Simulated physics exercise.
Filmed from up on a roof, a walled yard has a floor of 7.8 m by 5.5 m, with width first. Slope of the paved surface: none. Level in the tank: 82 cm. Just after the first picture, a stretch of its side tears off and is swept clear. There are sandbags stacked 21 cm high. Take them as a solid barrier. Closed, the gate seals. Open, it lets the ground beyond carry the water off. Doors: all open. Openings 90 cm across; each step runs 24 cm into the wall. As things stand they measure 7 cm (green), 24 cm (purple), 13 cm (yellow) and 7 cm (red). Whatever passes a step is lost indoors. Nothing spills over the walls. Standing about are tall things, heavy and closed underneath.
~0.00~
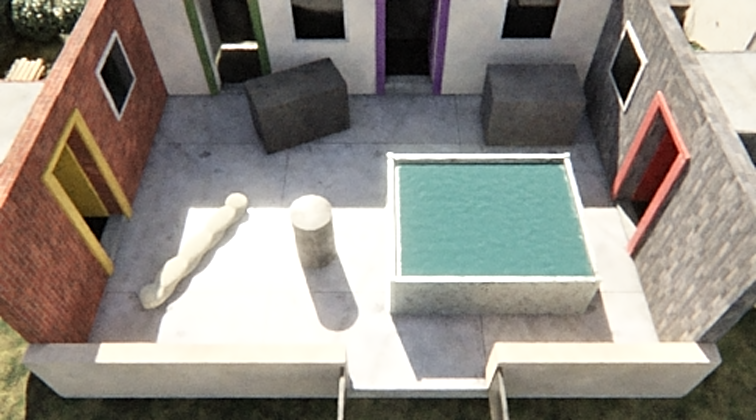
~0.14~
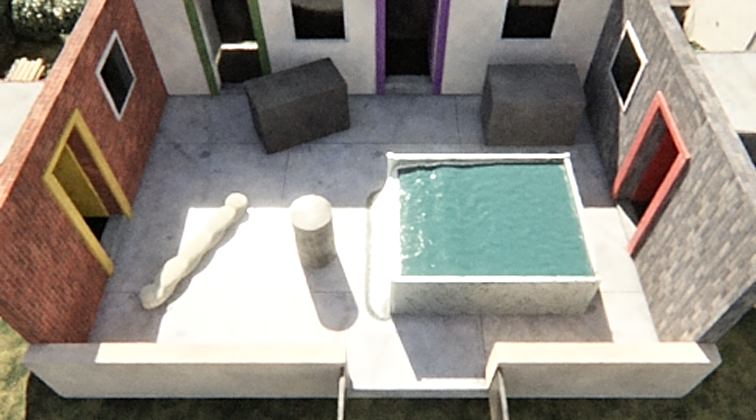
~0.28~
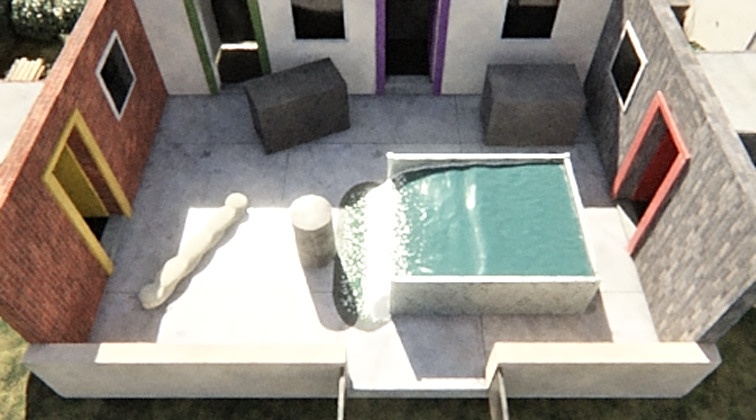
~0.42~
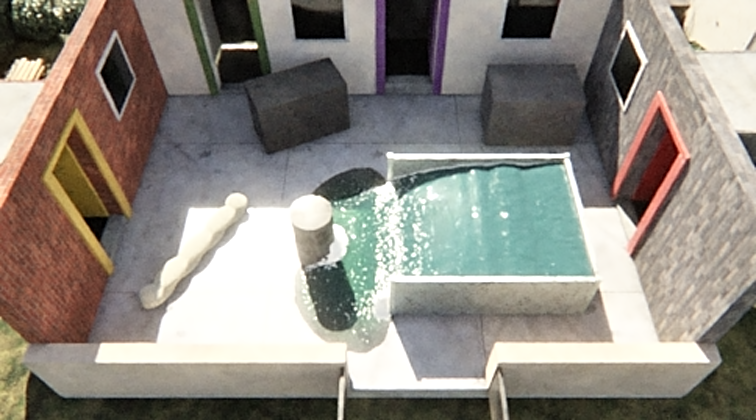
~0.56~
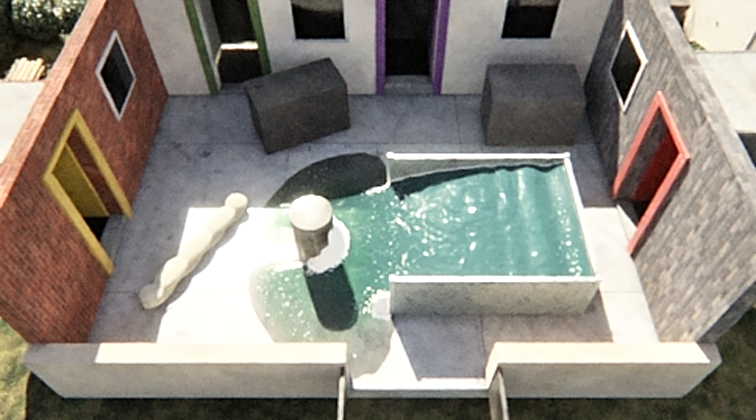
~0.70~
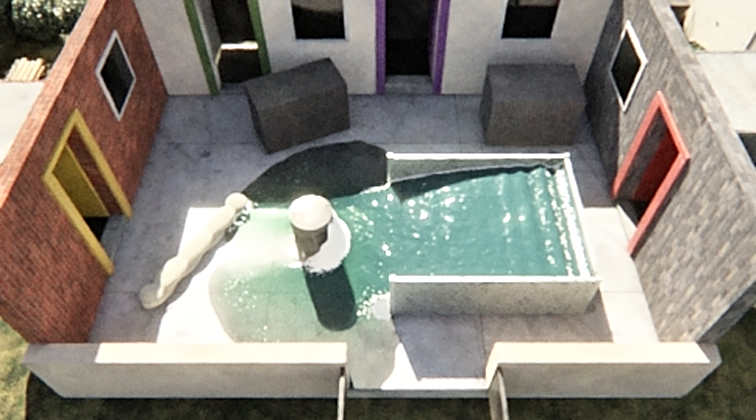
To begin with, a raised tank of still green water stands at the right of a walled yard. Its left side gives way and water pours onto the pale paving, then spreads left in a foaming sheet, surrounding a short round pillar and reaching the twisted column lying beyond.
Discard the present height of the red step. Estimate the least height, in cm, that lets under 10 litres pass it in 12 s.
I would say 5.5 cm.
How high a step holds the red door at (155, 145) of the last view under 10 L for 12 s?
Roughly 31 cm.
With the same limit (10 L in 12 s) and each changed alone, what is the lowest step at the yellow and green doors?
Some 14.5 cm for yellow, some 31 cm for green.
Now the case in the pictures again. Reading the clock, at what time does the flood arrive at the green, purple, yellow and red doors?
Green at 2.4 seconds, purple at 3.0 seconds, yellow at 1.4 seconds, red at 7.0 seconds.
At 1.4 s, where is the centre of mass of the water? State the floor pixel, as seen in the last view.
My guess is close to (399, 252).
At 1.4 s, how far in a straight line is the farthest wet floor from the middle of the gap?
The front is some 4.6 m out.
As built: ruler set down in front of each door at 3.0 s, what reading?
Lab note, cm: Green 9; purple 2; yellow 12; red 0.
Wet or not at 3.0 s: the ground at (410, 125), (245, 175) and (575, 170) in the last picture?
First wet through, second wet through, third bone-dry.
After 1.4 s water covers 45 % of the floor, deepest (56 cm) near (342, 256); it has not reached the red door.
After 3.0 s water covers 65 % of the floor, deepest (46 cm) near (87, 345); it has not reached the red door.
After 12.0 s water covers 95 % of the floor, deepest (16 cm) near (343, 247); 6 cm at the red door, 4 litres in over its 7 cm step.
At the red door as built, the water arrived by 7.0 s and peaked near 8 cm at 10.0 s.
Run again over the same 12 s with other heights there, 15 litres in over 4.5 cm, 7 litres over 6 cm. The limit of 10 litres is kept from about 5.5 cm up.
